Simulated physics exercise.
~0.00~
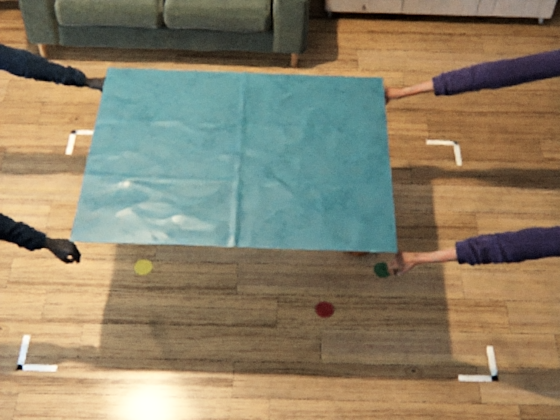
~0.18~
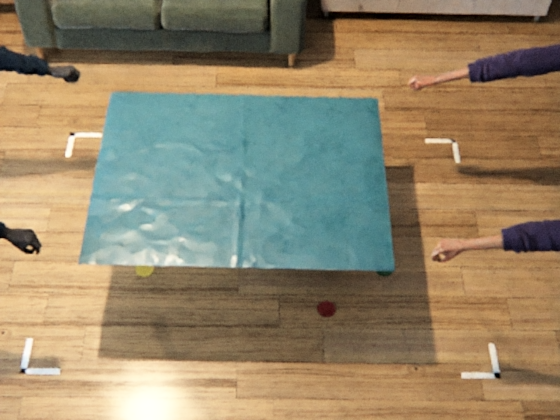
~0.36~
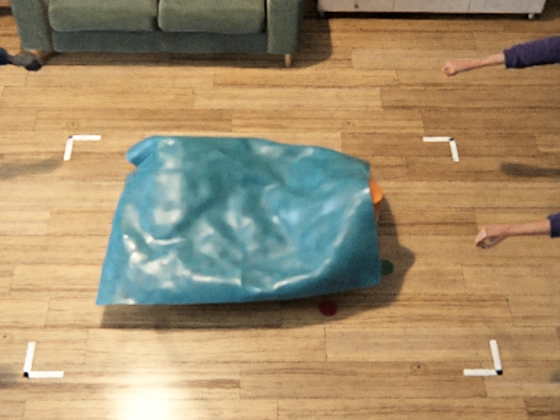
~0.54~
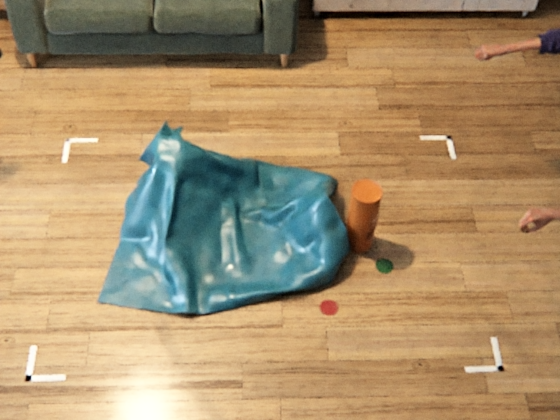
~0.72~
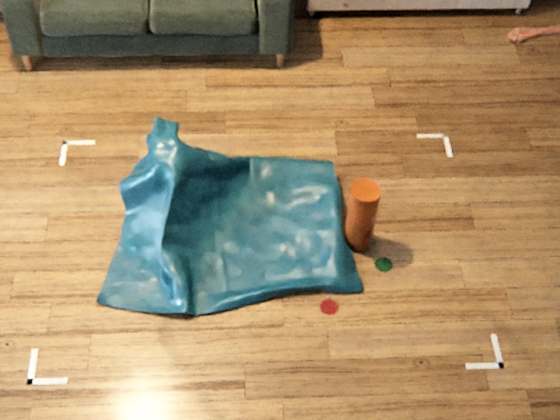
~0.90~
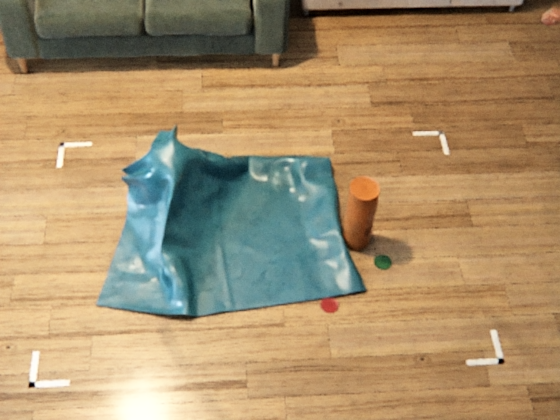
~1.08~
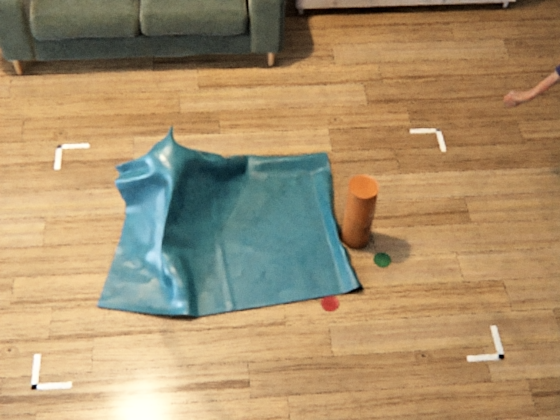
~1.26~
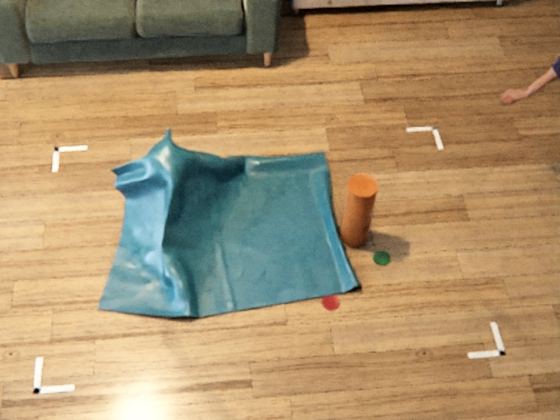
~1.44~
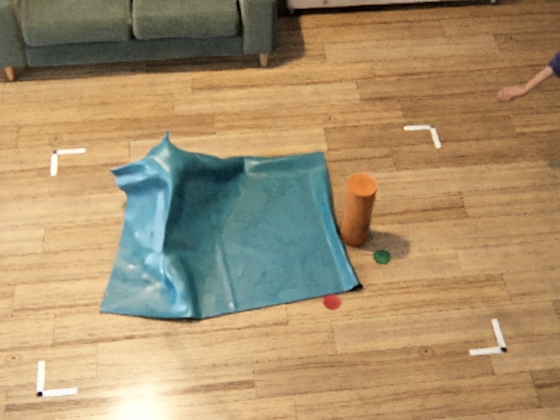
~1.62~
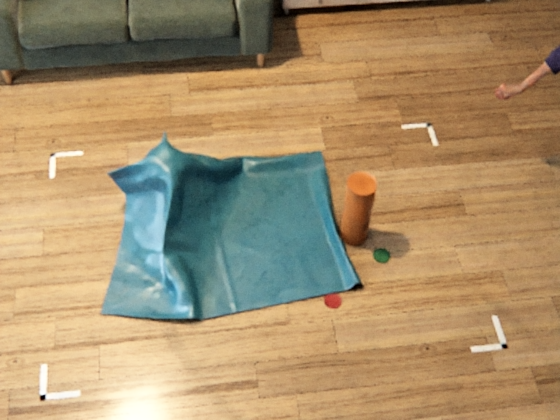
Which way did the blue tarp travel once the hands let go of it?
It moved down, dropping onto the floor.
A blue tarp held flat by four hands over a wooden living-room floor dropped when they let go, crumpling as it landed. It covered the yellow disc and settled with a peak at its upper left, leaving the orange cylinder and red and green discs showing.
